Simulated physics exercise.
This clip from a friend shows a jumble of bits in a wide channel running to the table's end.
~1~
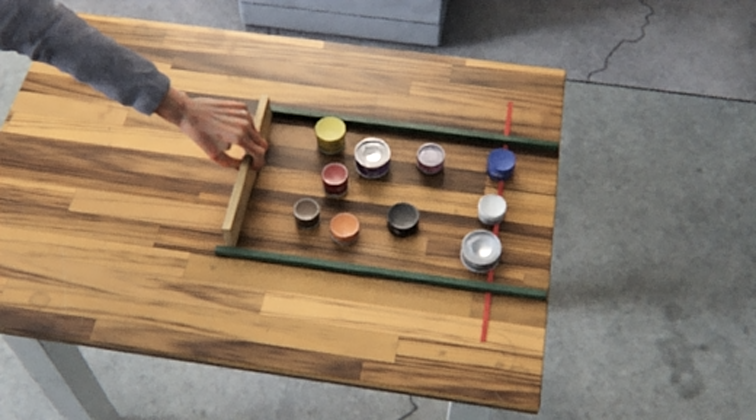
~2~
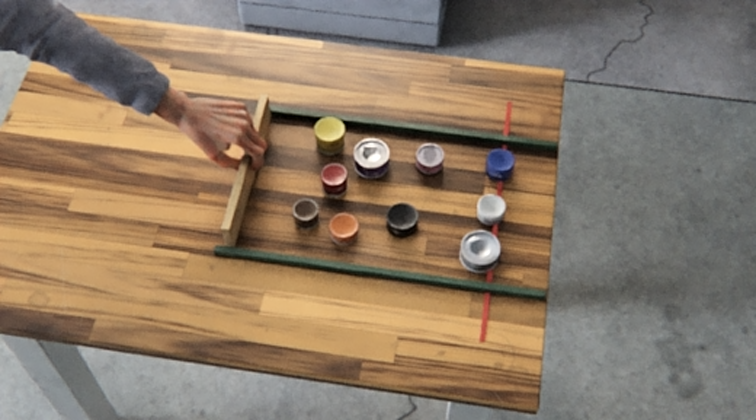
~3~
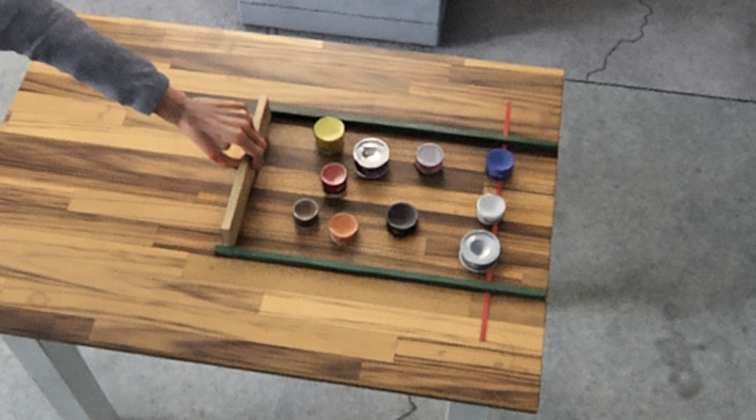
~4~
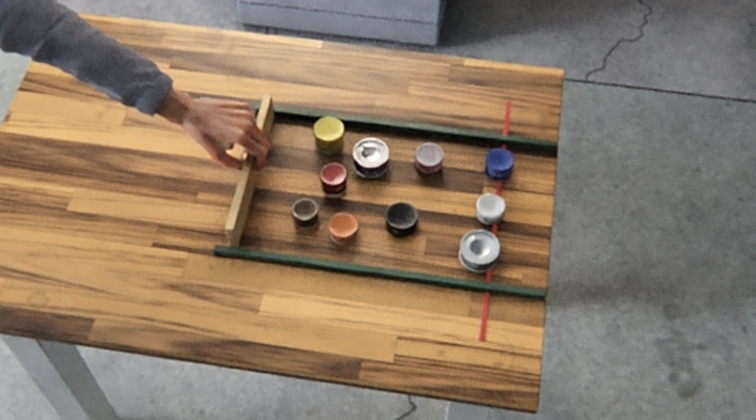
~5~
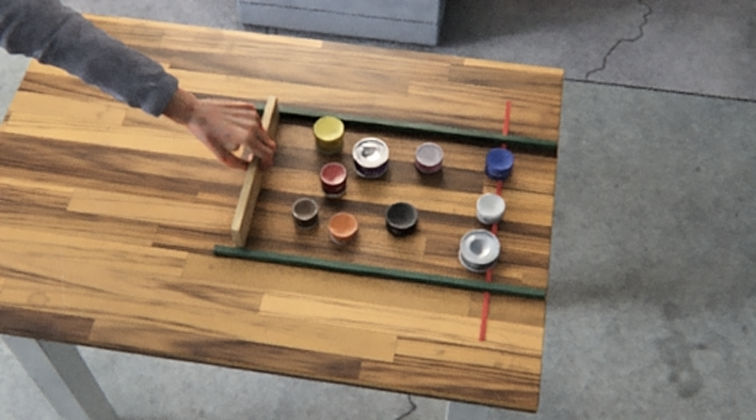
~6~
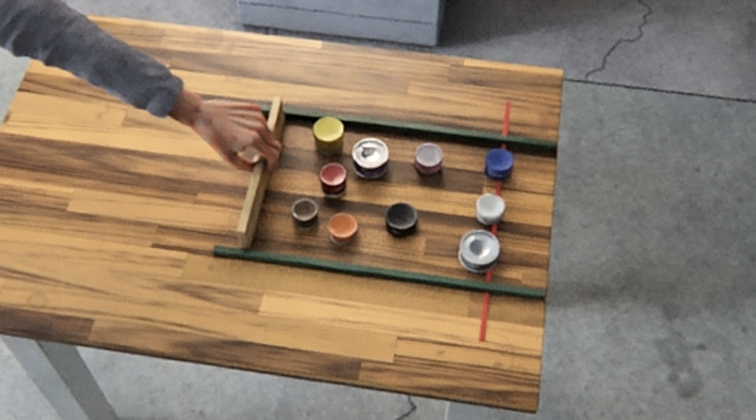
A hand slid a wooden board slightly to the right between two green strips on a wooden table, while the small colourful pots and tins in front of it stayed where they were.
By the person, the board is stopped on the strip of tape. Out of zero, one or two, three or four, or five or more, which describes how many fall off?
From what happens, the ones that come off the end make one or two in total.
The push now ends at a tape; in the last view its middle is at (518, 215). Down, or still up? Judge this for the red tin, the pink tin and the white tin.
First the red tin, which stays on top, then the pink tin, which leaves the top, and the white tin, which leaves the top.
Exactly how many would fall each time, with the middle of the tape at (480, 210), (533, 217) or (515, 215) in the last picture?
Tallies in the order asked: 0, 5, 4.
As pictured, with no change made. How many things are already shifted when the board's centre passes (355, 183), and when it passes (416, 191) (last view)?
First 5, then 7.
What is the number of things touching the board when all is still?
All in all, 5.
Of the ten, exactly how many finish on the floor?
In all, 1 of them.
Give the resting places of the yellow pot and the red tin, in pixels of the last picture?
The yellow pot finishes at (518, 154); the red tin finishes at (510, 209).
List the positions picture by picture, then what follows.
In the first picture, blue tub (501, 165); white tin (492, 210); grey pot (481, 251); board (249, 169); tape (498, 212).
In the second picture, white tin (491, 210); brown pot (306, 214).
In the third picture, grey pot (480, 251); red tin (334, 180).
In the fourth picture, blue tub (499, 165); purple pot (371, 158).
In the fifth picture, white tin (490, 209); black tub (401, 219).
In the sixth picture, blue tub (499, 165); white tin (490, 210); grey pot (479, 251); board (262, 171); tape (496, 212).
Soon after, none off yet; blue tub at rest near (499, 165); white tin at rest near (490, 210); grey pot at rest near (479, 251).
After that, none off yet; blue tub displaced about its own width near (527, 169); white tin displaced about its own width near (507, 207); grey pot displaced a little near (493, 253).
In the end, the number that fall off is one or two; gone, blue tub.
